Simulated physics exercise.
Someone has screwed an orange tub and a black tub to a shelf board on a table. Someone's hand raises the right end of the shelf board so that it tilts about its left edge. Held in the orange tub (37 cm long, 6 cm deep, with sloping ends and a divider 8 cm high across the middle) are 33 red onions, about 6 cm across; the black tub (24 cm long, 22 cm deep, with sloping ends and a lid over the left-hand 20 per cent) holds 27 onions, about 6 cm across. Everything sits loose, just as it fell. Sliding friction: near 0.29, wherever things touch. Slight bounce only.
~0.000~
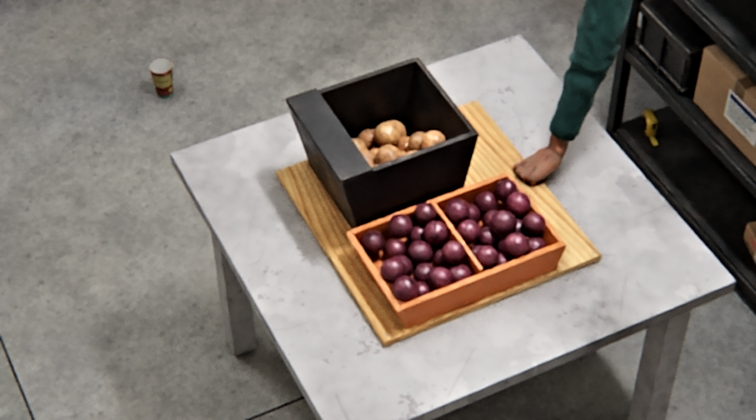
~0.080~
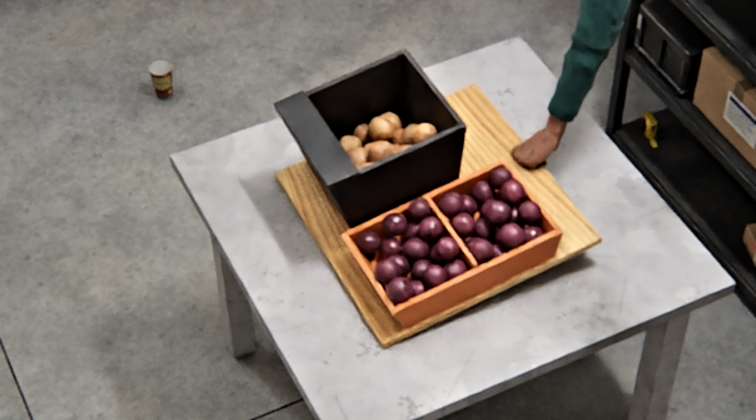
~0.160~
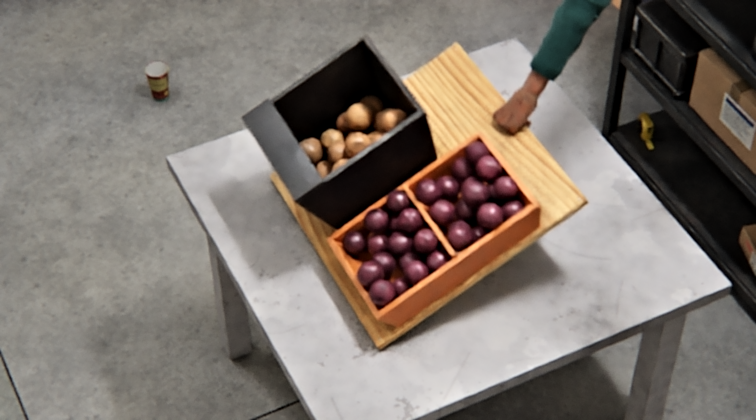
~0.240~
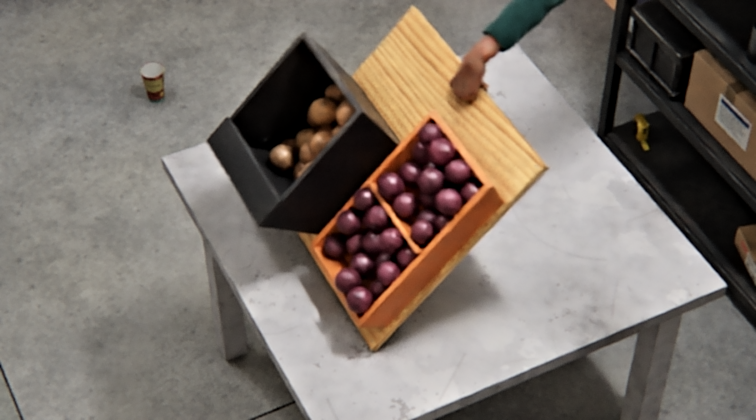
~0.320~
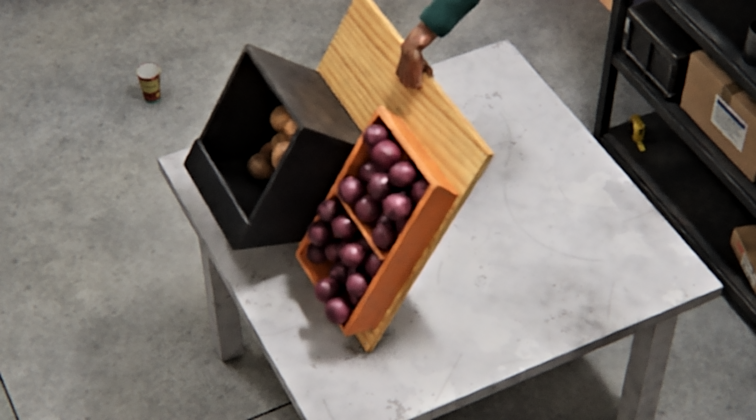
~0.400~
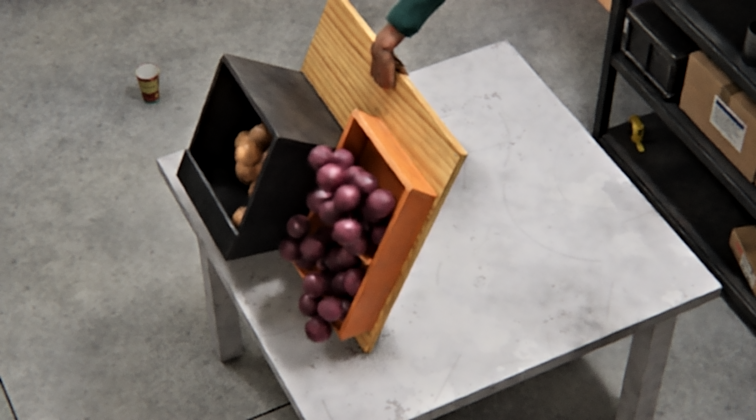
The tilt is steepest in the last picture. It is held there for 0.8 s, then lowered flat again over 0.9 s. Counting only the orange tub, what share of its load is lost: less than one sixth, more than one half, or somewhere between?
Losses: Most of the load.
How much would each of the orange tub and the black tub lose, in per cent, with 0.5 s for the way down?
Well, that would cost the orange tub 80 per cent and the black tub 10 per cent.
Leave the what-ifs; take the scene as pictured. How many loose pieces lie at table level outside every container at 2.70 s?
Estimated count: 5.
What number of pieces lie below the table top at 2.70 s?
Some 25 pieces.
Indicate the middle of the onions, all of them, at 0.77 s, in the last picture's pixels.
Close to (253, 194).
After 0.77 s, tilt 67°; the orange tub is down by 25 of 33 and the black tub is down by 4 of 27.
After 1.23 s, tilt 67°; the orange tub is down by 26 of 33 and the black tub is down by 4 of 27.
After 1.87 s, tilt 11°; the orange tub is down by 26 of 33 and the black tub is down by 4 of 27.
Final count (at 2.70 s), the orange tub is down by 26 of 33 and the black tub is down by 4 of 27. Asked share, 26 of 33, 79 per cent.
